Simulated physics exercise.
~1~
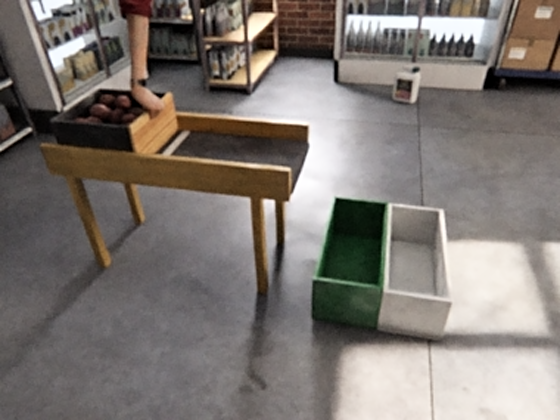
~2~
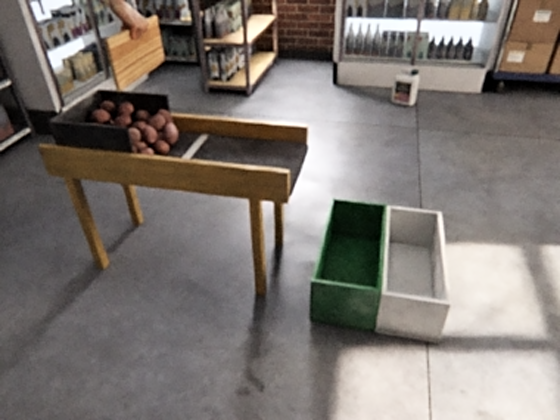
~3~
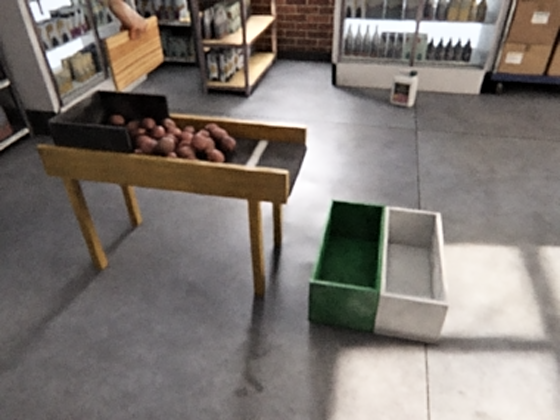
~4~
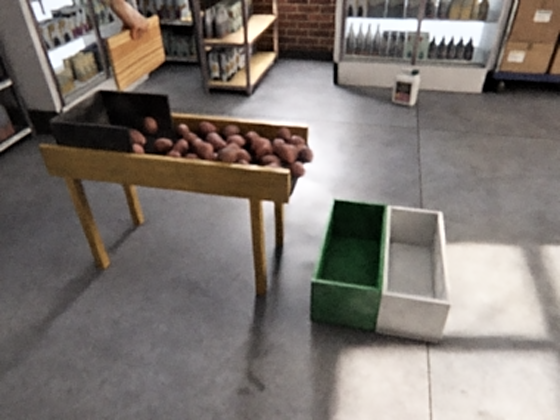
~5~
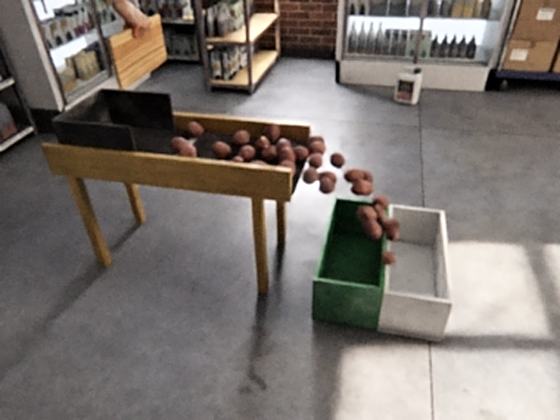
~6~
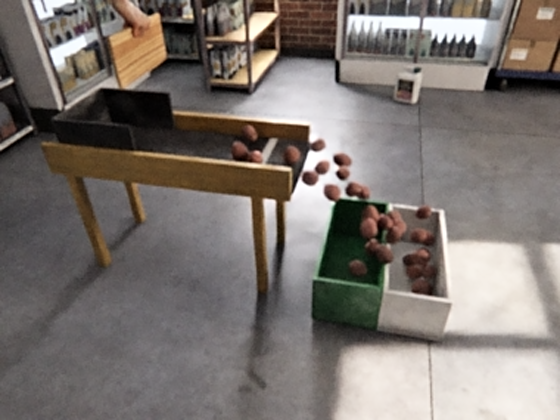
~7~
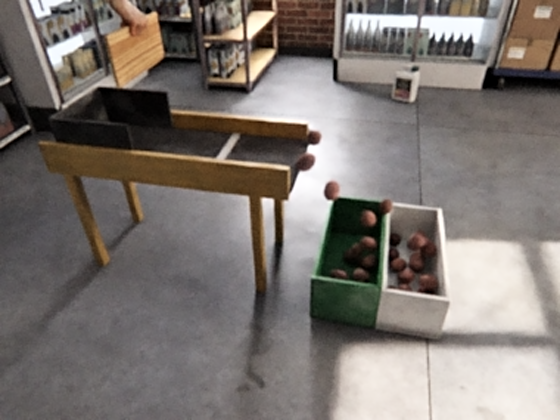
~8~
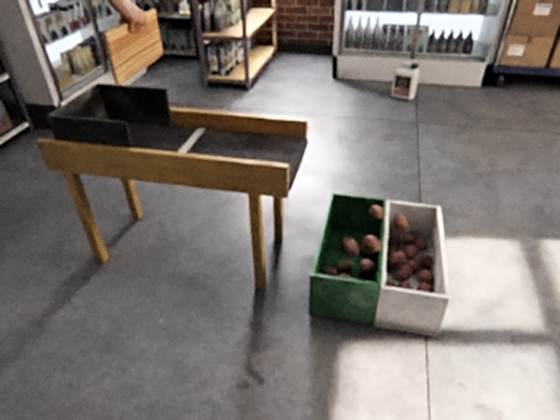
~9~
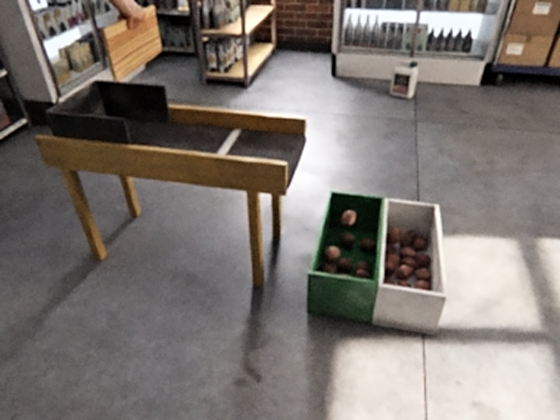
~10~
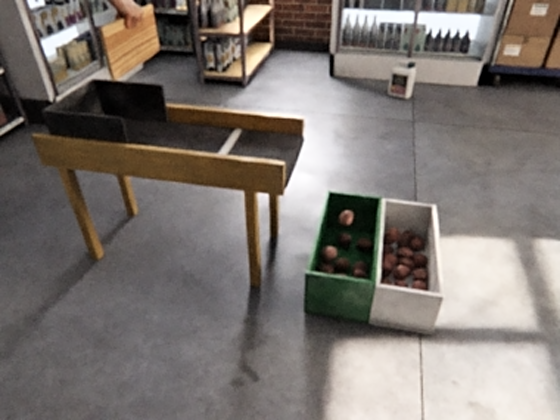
At the start, a hand holds a wooden gate at the open end of a black pen full of reddish potatoes, set on a wooden-sided belt. The hand lifts the gate, and the potatoes spill out to the right. They spread along the belt as it carries them past the pen toward the far end. There they fly off the edge in a stream, dropping toward a green bin and a white tote side by side on the floor. The last few tumble in, leaving the belt empty and potatoes resting in both containers, with more in the white tote.
